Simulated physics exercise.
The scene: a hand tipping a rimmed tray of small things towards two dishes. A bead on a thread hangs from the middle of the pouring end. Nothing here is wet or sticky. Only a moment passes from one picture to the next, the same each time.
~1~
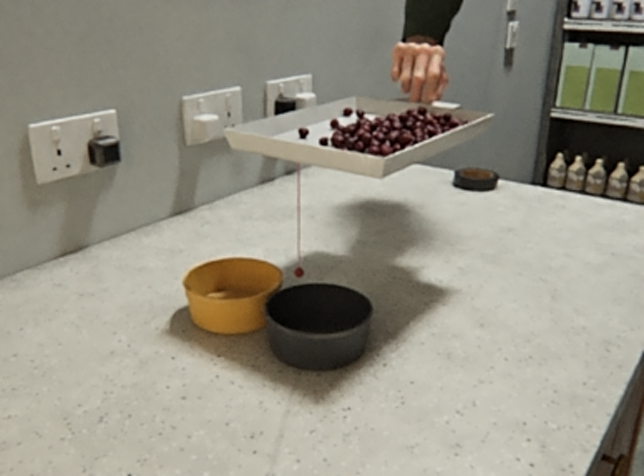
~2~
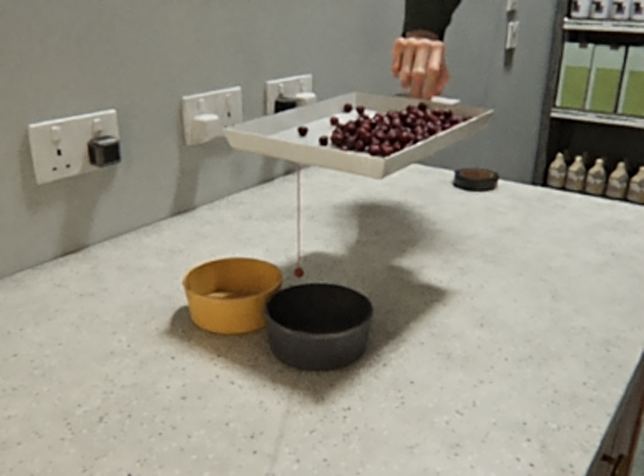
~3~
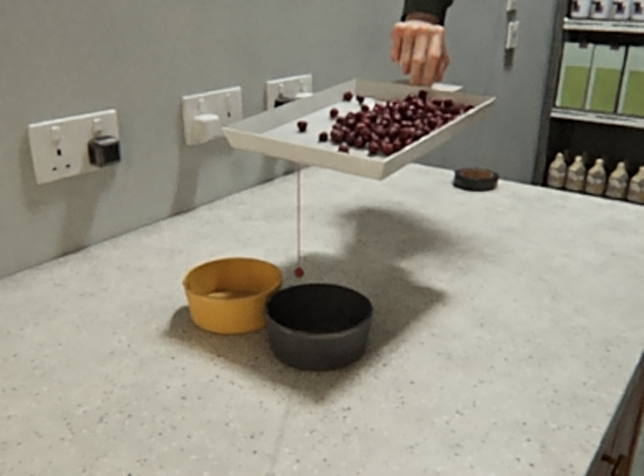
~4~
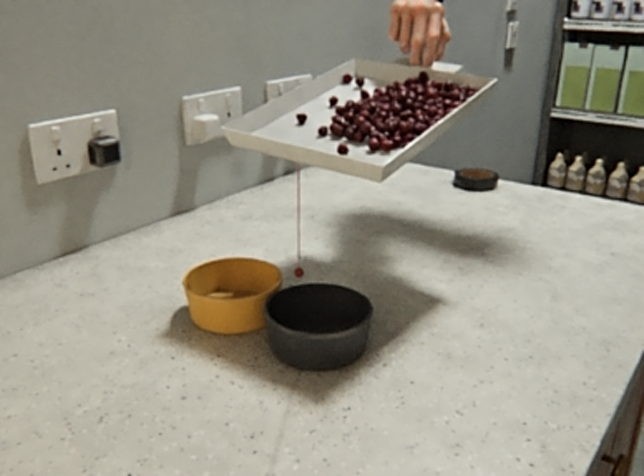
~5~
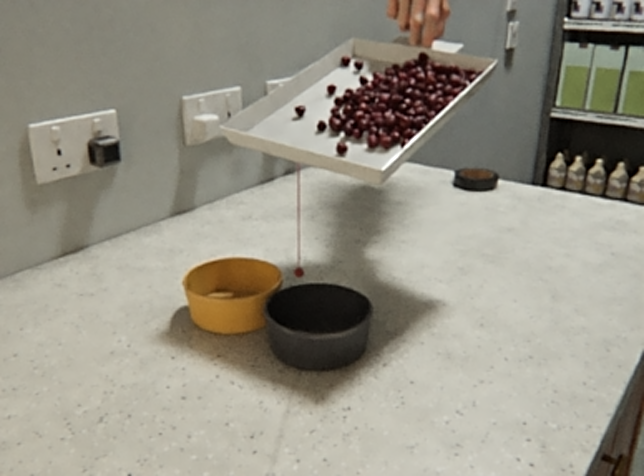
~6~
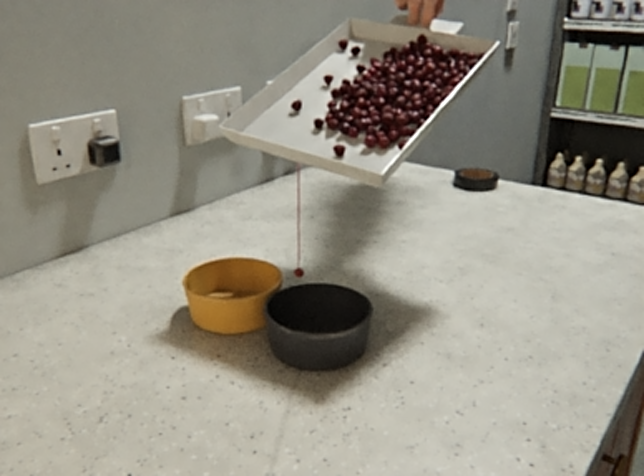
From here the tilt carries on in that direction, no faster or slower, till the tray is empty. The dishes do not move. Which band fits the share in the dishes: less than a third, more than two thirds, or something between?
Together they catch between a third and two thirds.
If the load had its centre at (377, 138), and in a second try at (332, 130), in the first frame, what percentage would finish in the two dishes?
About 40 and 40 per cent.
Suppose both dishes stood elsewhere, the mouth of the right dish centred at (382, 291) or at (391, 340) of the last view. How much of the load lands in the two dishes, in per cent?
Near 0 % and 70 %.
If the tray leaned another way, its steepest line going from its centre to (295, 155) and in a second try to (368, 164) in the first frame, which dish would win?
One: Left. Two: Right.
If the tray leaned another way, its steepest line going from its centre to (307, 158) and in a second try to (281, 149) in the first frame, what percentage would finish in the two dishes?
Near 40 % and 70 %.
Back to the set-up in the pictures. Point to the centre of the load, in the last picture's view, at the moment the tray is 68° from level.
At about (331, 156).
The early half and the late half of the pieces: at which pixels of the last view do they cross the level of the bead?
First near (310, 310), later near (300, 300).
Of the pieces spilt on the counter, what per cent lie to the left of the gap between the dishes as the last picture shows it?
About 60 per cent.
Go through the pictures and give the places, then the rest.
Corners of the pouring end at (232, 129) and (382, 156), level; middle of the load at (399, 134), dried cherries; left dish at (199, 309); right dish at (286, 344); bead on its thread at (299, 273), in the first picture.
Corners of the pouring end at (231, 128) and (382, 157), level; middle of the load at (399, 131), in the second picture.
Corners of the pouring end at (231, 127) and (381, 159), tipped barely, lowest at the right corner; middle of the load at (400, 124), in the third picture.
Corners of the pouring end at (229, 126) and (380, 162), tipped a little, lowest at the right corner; middle of the load at (400, 112), in the fourth picture.
Corners of the pouring end at (228, 125) and (380, 165), tipped clearly, lowest at the right corner; middle of the load at (399, 101), in the fifth picture.
Corners of the pouring end at (226, 124) and (379, 168), tipped clearly, lowest at the right corner; middle of the load at (397, 91), about a third on the move; left dish at (199, 309); right dish at (286, 344), in the sixth picture.
Soon after the last picture, tray tipped steeply; most on the tray; a stray few in the right dish; a stray few in the left dish; a stray few outside both; about a quarter in the air.
A little later, tray tipped past a quarter turn; a small part on the tray; about a quarter in the right dish; a stray few in the left dish; about half outside both; about a quarter in the air.
Later still, tray tipped past a quarter turn; about a third in the right dish; a stray few in the left dish; about half outside both.
At rest, tray tipped past a quarter turn; about a third in the right dish; a stray few in the left dish; about half outside both.
